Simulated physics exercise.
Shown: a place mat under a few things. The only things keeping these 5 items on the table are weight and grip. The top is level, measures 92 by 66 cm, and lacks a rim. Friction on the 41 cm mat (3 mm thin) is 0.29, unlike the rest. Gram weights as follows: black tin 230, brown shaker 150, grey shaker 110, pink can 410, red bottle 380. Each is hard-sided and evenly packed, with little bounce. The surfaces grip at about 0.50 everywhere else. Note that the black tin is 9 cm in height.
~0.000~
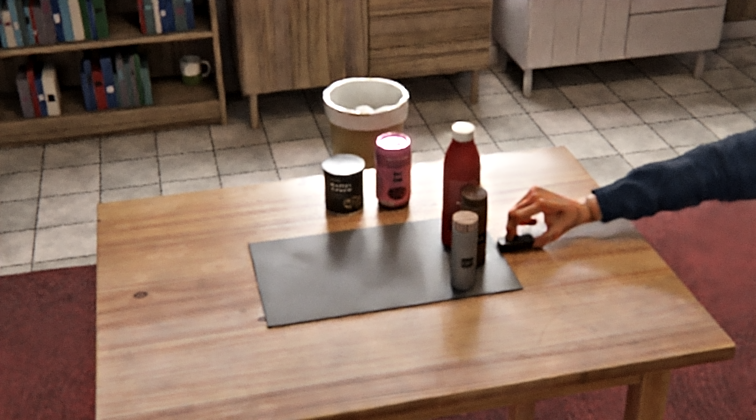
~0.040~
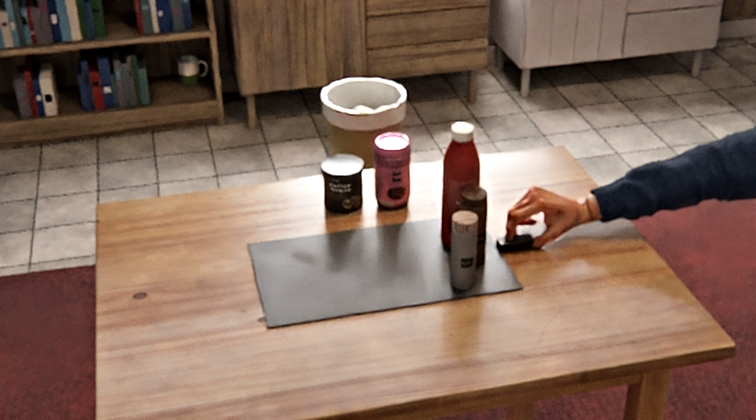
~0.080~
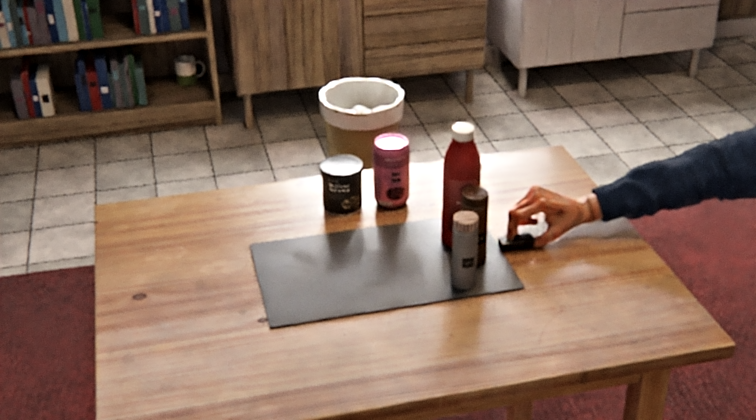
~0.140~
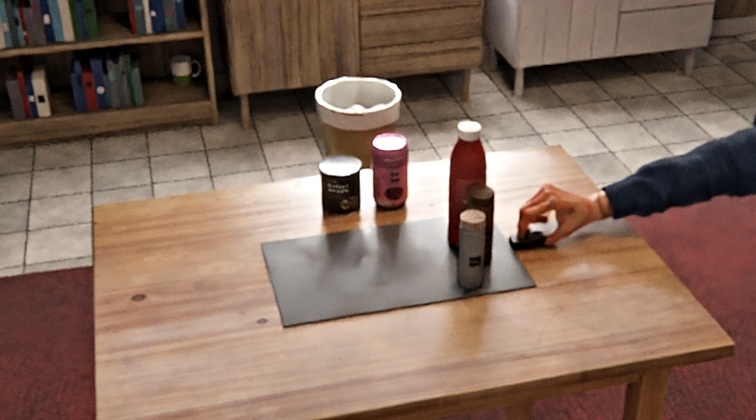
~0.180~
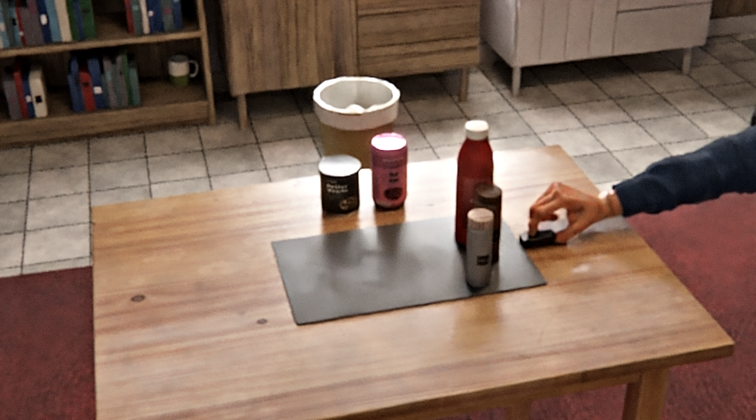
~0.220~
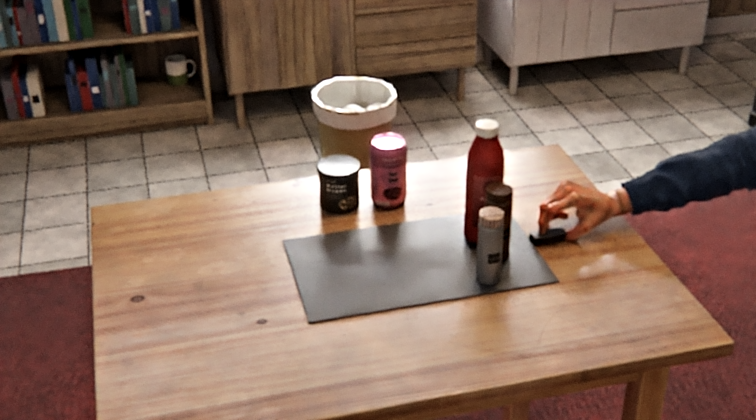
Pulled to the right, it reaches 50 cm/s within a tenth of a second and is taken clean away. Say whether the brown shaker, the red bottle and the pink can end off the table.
Outcome: The brown shaker exits the tabletop; the red bottle exits the tabletop; the pink can is retained on the tabletop.
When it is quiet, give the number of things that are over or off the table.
The answer: 3.
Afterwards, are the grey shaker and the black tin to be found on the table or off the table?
The grey shaker winds up out of bounds; the black tin stays within bounds.
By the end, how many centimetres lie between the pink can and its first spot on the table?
Roughly 0 centimetres.
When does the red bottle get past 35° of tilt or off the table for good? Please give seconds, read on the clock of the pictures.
Roughly at the 0.8 s mark.
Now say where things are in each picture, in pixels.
In the first picture, 0 cm of pull; brown shaker (474, 227); red bottle (461, 185); pink can (393, 172).
In the second picture, 0 cm of pull; black tin (343, 185); grey shaker (464, 250).
In the third picture, 0 cm of pull; black tin (342, 186); grey shaker (465, 250).
In the fourth picture, 2 cm of pull; black tin (341, 186); grey shaker (471, 249).
In the fifth picture, 4 cm of pull; red bottle (475, 183) shifted 3 cm; black tin (340, 186).
In the sixth picture, 6 cm of pull; red bottle (485, 181) shifted 5 cm; pink can (388, 172).
Around 0.52 s, 22 cm of pull; red bottle shifted 20 cm near (568, 170); brown shaker shifted 20 cm near (583, 210); grey shaker shifted 20 cm.
Around 0.82 s, 36 cm of pull; brown shaker, grey shaker and red bottle now off the table.
Around 1.22 s, 56 cm of pull.
Around 1.52 s, 72 cm of pull.
Finally (2.2 s), off the table, brown shaker, grey shaker and red bottle; the other 2 still in place (within 6 cm).
